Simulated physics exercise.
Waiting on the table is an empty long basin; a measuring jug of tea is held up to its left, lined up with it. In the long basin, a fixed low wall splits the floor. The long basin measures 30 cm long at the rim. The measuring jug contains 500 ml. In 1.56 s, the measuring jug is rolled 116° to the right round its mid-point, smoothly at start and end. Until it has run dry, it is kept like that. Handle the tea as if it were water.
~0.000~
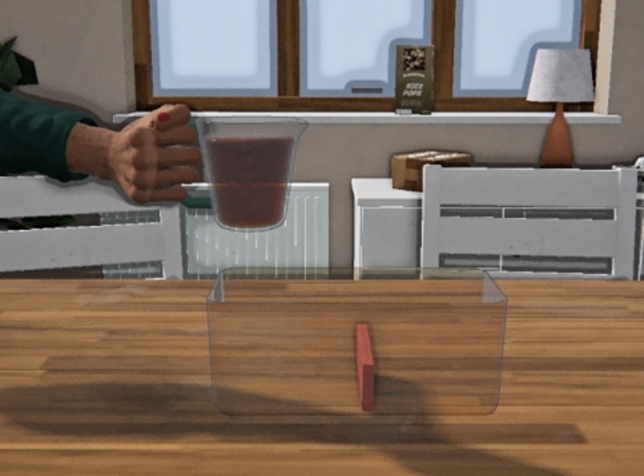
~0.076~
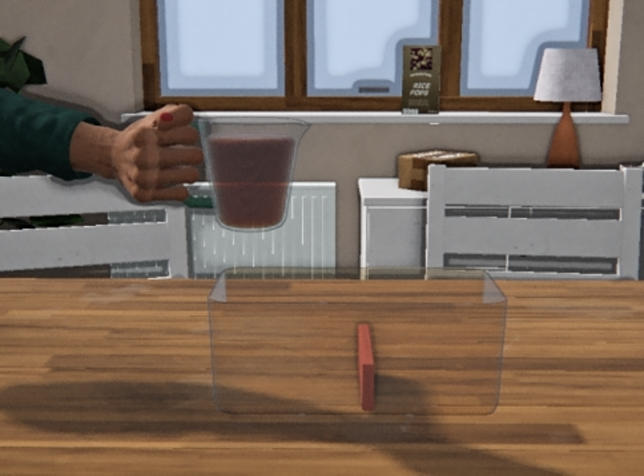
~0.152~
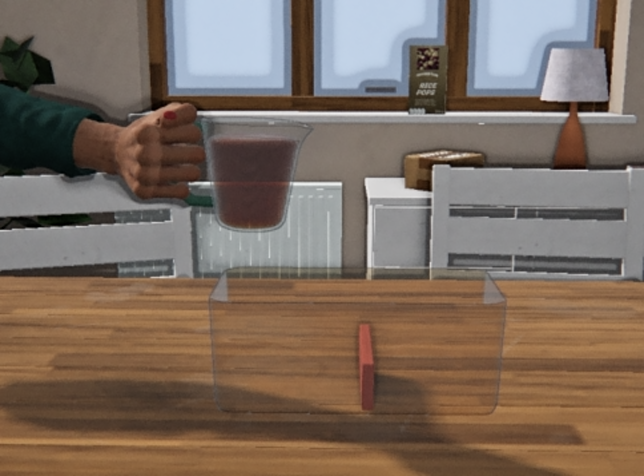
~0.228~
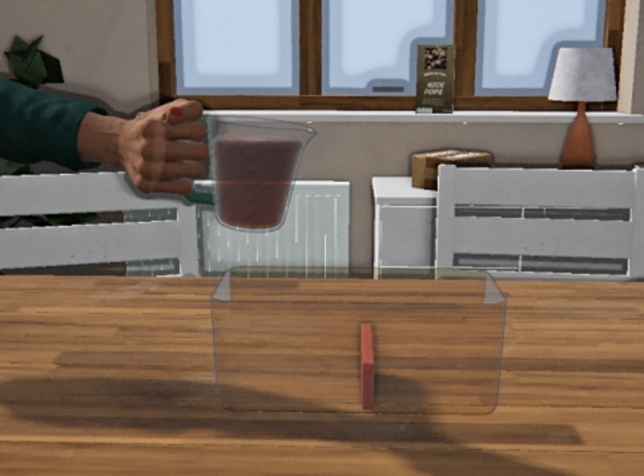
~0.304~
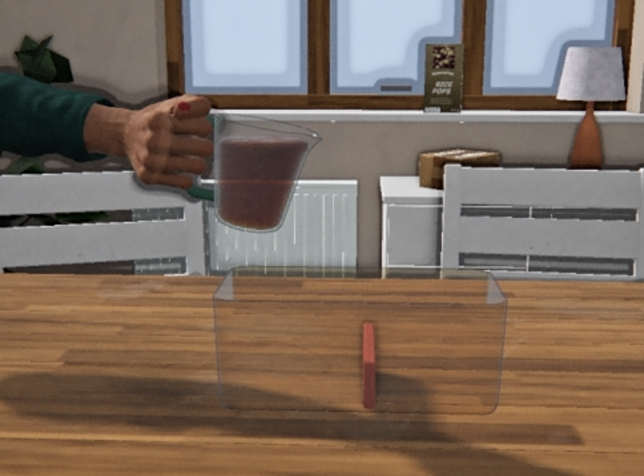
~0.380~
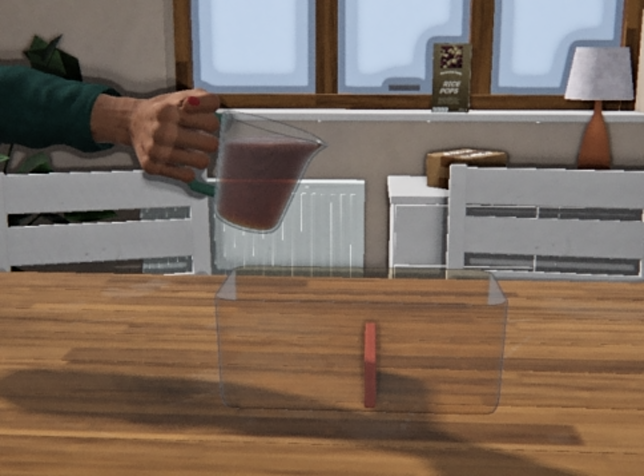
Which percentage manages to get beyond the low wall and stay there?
Beyond the low wall, roughly 63 per cent stays.
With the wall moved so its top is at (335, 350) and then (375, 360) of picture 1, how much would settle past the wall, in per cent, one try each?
I'd put it at about 90 per cent for the first and about 50 per cent for the second.
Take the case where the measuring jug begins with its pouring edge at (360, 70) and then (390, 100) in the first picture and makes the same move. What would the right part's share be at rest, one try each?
95 and 85 %.
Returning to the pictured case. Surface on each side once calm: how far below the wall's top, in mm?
Noted: Left near 42 mm, right near 32 mm.
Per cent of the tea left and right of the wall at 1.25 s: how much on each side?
I'd put the left at some 22 and the right at some 62.
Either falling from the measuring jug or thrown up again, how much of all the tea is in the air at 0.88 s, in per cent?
Around 18 in a hundred.
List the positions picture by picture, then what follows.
It leans 0°; its right rim is at (310, 122); the tea meets the walls at (204, 135) and (296, 136); the long basin's rim runs from (214, 286) to (496, 286); the wall's top is at (365, 345), in the first frame.
It leans 1°; its right rim is at (312, 123); the tea meets the walls at (207, 136) and (298, 137), in the second frame.
It leans 3°; its right rim is at (314, 127); the tea meets the walls at (209, 137) and (301, 139), in the third frame.
It leans 6°; its right rim is at (318, 131); the tea meets the walls at (214, 138) and (305, 140), in the fourth frame.
It leans 11°; its right rim is at (324, 137); the tea meets the walls at (219, 139) and (312, 140), in the fifth frame.
It leans 16°; its right rim is at (329, 145); the tea meets the walls at (226, 140) and (322, 143), in the sixth frame.
Then, 0.88 s in, the tilt is 70° and 65 per cent is still to pour, 2 is left of the wall and 16 right of it.
Then, 1.25 s in, the tilt is 105° and 8 per cent is still to pour, 22 is left of the wall and 62 right of it.
Then, 1.64 s in, the tilt is 116° and 0 per cent is still to pour, 36 is left of the wall and 63 right of it.
Then, 2.06 s in, the tilt is 116° and 0 per cent is still to pour, 36 is left of the wall and 63 right of it.
Finally, 36 per cent lies left of the wall, 63 right of it and 1 outside.
